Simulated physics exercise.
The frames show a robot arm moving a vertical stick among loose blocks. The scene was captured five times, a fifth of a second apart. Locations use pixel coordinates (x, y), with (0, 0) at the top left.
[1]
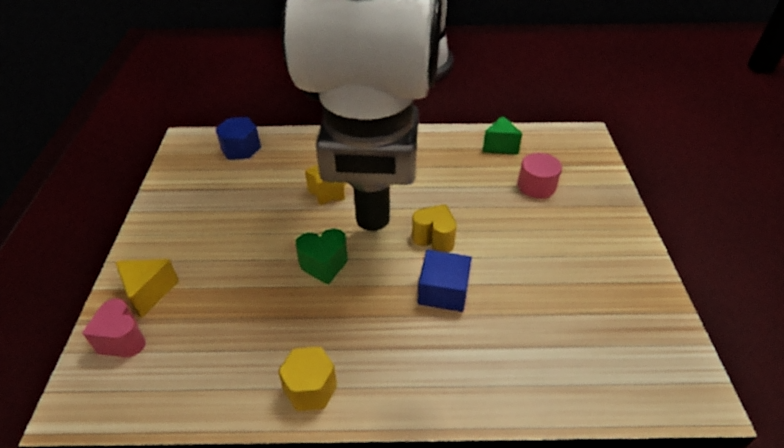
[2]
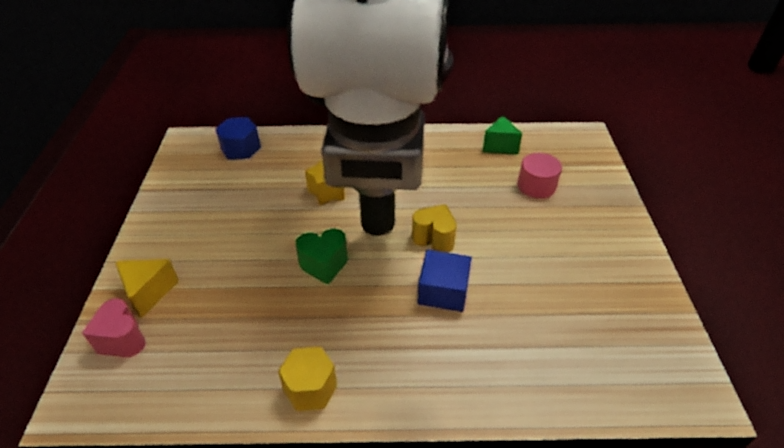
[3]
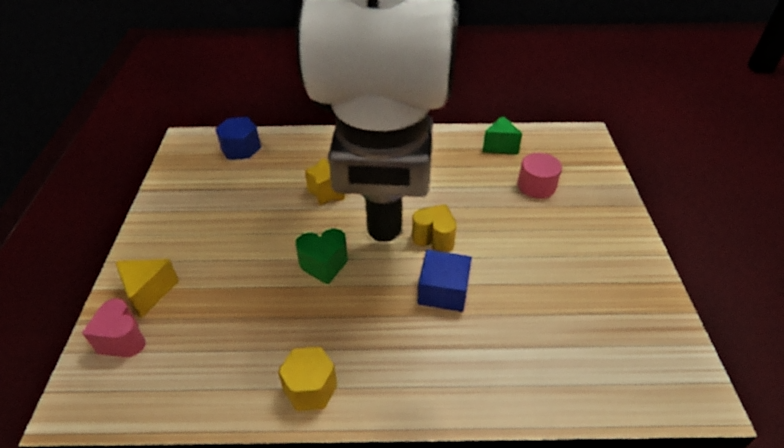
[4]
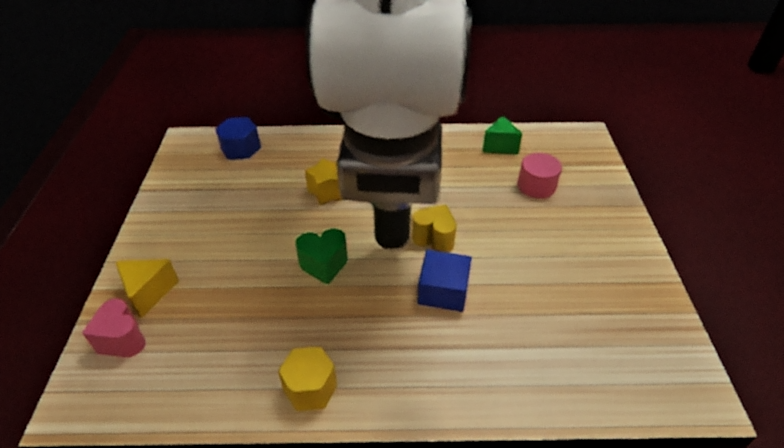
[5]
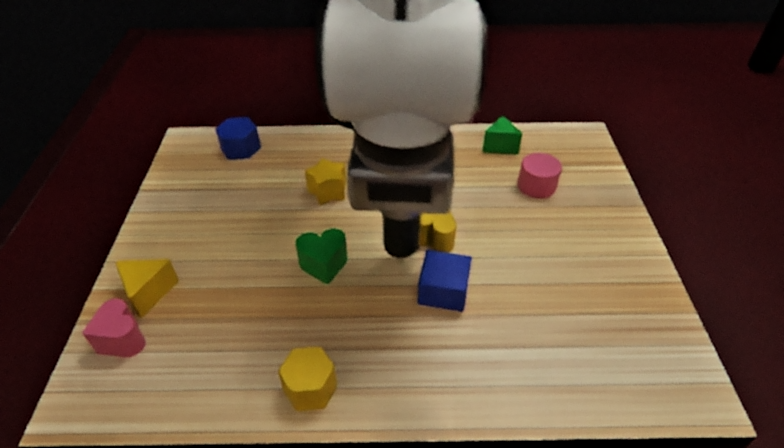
A white and grey robot arm holding a dark vertical stick reaches over a pale wooden board with dark red surroundings, seen from above at an angle. A green heart, yellow heart and blue square block sit near the middle, with yellow, pink, blue and green blocks scattered around them. The arm slides the stick slightly right and toward the viewer, partly covering the yellow heart, while the blocks and camera stay still.
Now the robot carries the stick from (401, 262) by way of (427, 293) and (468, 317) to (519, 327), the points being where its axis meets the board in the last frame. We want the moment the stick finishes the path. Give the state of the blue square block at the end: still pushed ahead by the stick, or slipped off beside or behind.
Still being pushed.
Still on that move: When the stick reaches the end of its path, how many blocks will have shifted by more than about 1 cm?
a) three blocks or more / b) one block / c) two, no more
b - one block.
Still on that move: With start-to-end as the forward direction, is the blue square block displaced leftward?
Yes.
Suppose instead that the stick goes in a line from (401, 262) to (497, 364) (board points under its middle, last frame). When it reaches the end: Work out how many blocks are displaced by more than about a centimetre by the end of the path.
Answer: 1.
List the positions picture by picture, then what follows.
Stick tip at (373, 220); block tops, yellow heart at (436, 217); blue square block at (446, 269), in the first picture.
Stick at (378, 225); blocks unchanged, in the second picture.
Stick at (385, 231); blocks unchanged, in the third picture.
Stick at (392, 238); blocks unchanged, in the fourth picture.
Stick at (401, 246); yellow heart at (436, 217); blue square block at (446, 269), in the fifth picture.
The first path, step by step. One third of the way, stick at (428, 279); blue square block at (472, 284).
Two thirds of the way, stick at (471, 302); blue square block at (519, 301), turned 20° anticlockwise.
At the end, stick at (523, 313); yellow heart in place; blue square block at (573, 312), turned 15° anticlockwise.
